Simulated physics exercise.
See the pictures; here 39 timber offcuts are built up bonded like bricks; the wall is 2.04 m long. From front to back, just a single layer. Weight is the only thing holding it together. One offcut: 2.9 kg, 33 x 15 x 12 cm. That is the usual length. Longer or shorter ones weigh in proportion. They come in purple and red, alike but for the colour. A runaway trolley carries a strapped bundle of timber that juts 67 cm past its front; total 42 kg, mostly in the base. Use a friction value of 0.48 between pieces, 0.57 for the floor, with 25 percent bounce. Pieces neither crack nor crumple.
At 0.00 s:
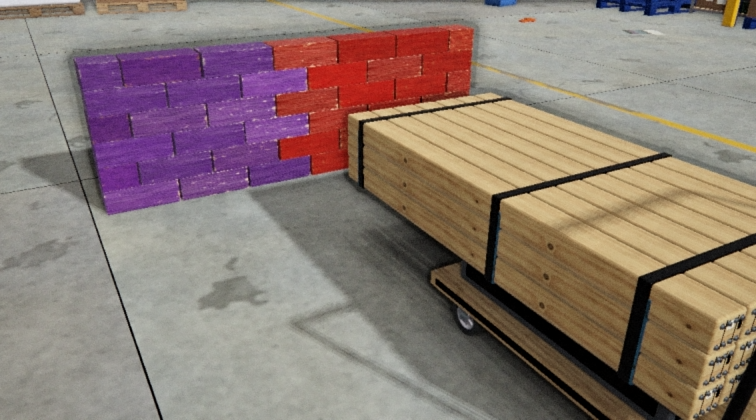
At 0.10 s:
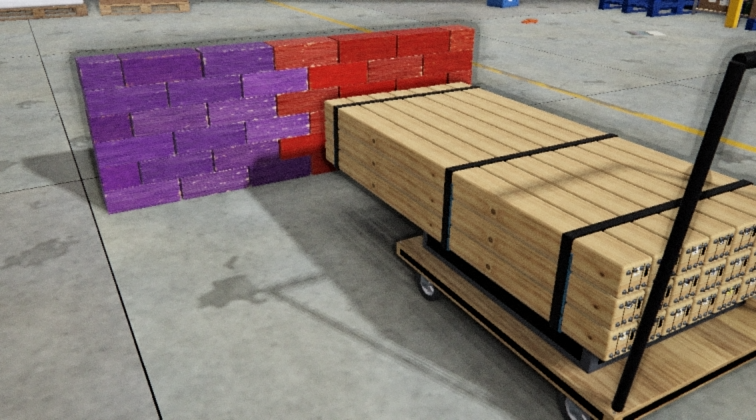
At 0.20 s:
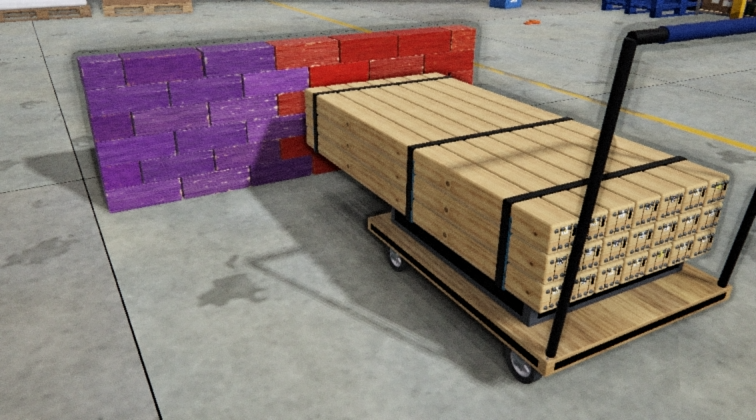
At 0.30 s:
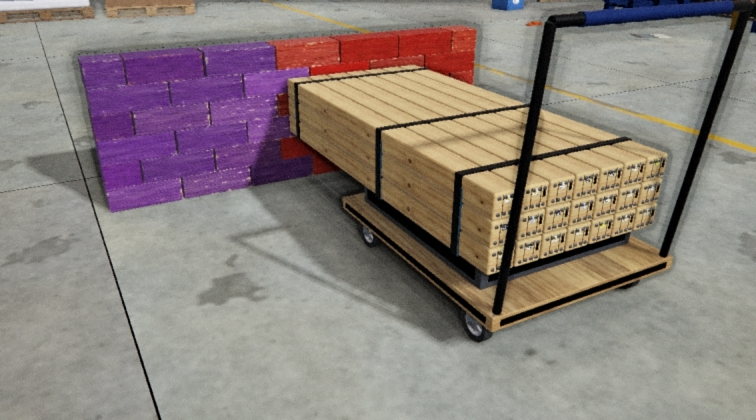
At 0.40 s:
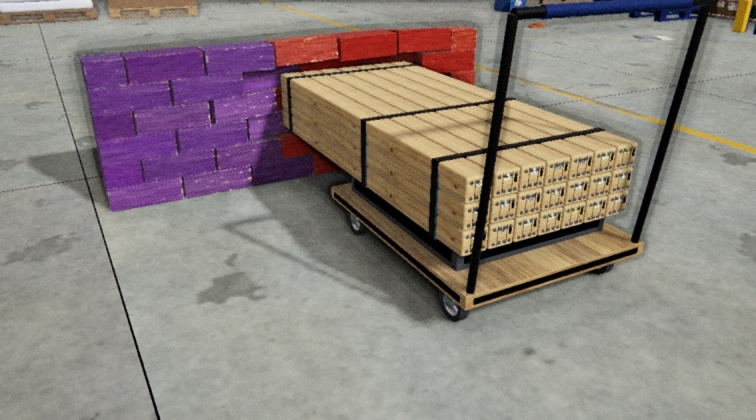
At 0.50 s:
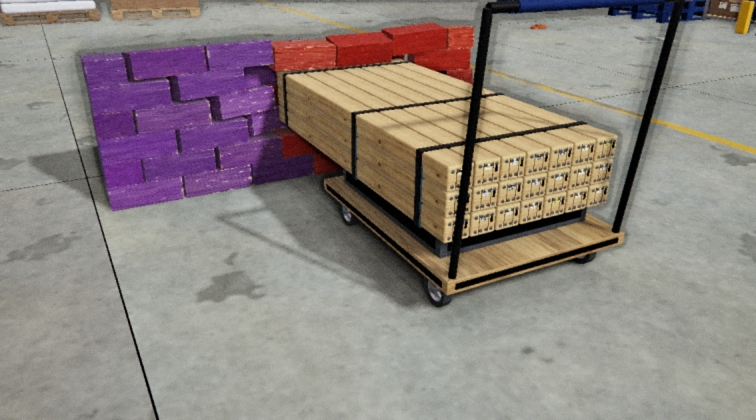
A flatbed trolley with a dark upright handle, stacked with strapped pale timber beams, stands on a grey concrete warehouse floor, seen from slightly above. Beyond it is a low wall of brick-like wooden blocks, purple on the left and red on the right. The load moves back and leftward into the red part, shifting and tilting blocks on both sides, while the view moves slightly.
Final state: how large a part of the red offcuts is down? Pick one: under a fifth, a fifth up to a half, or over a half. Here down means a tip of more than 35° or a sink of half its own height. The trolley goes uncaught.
Over a half.
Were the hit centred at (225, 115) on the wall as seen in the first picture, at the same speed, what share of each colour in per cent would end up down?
For purple it's 70 per cent, for red 20 per cent.
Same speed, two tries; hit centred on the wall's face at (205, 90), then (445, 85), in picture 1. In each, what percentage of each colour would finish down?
For purple it's 80 then 0 per cent, for red 20 then 60 per cent.
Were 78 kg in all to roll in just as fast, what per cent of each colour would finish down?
That would leave purple at 30 and red at 70 per cent.
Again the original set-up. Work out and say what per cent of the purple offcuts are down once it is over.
Taking the purple group, 30 in a hundred end up down.
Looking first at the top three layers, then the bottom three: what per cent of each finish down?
Of the top ones 70 percent, of the bottom ones 30 percent.
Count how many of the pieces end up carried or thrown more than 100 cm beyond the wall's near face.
About 4 of them.
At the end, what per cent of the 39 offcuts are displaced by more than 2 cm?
It comes to 60 percent shifted.
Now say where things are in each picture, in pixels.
In the first picture (each place is the centre of the face we see best; the camera moves round a little), load (354, 138) 69 cm short of the wall; top red offcut (368, 49); top purple offcut (239, 63); all as stacked.
In the second picture, load (330, 122) 47 cm short of the wall; top red offcut (369, 49).
In the third picture, load (310, 109) 25 cm short of the wall; top red offcut (370, 49).
In the fourth picture, load (292, 98) 33 mm short of the wall; top red offcut (370, 50).
In the fifth picture, load (285, 92) 9 cm into the wall's line; top red offcut (370, 47) moved 25 mm; top purple offcut (241, 60) moved 16 mm; steepest lean 7°, the offcut at (425, 40); 16 have shifted.
In the sixth picture, load (281, 88) 18 cm into the wall's line; top red offcut (366, 55) tilted 13°; top purple offcut (241, 55) tilted 7°; 23 have shifted.
By 0.74 s, load 34 cm past the wall's line, still rolling; 6 of the 21 red offcuts down (12 of 39 in all colours); top red offcut 35 mm lower; top purple offcut tilted 39°, 6 cm lower.
By 1.16 s, load 57 cm past the wall's line, still rolling; 12 of the 21 red offcuts down (18 of 39 in all colours); top red offcut 35 mm lower; top purple offcut tilted 39°, 54 cm lower.
When it is over (2.8 s), load 77 cm past the wall's line, stopped; 14 of the 21 red offcuts down (20 of 39 in all colours); top red offcut 35 mm lower; top purple offcut on its side. That is 67 per cent. In pixels of the last frame, middles, top red offcut near (319, 37), top purple offcut near (146, 125).
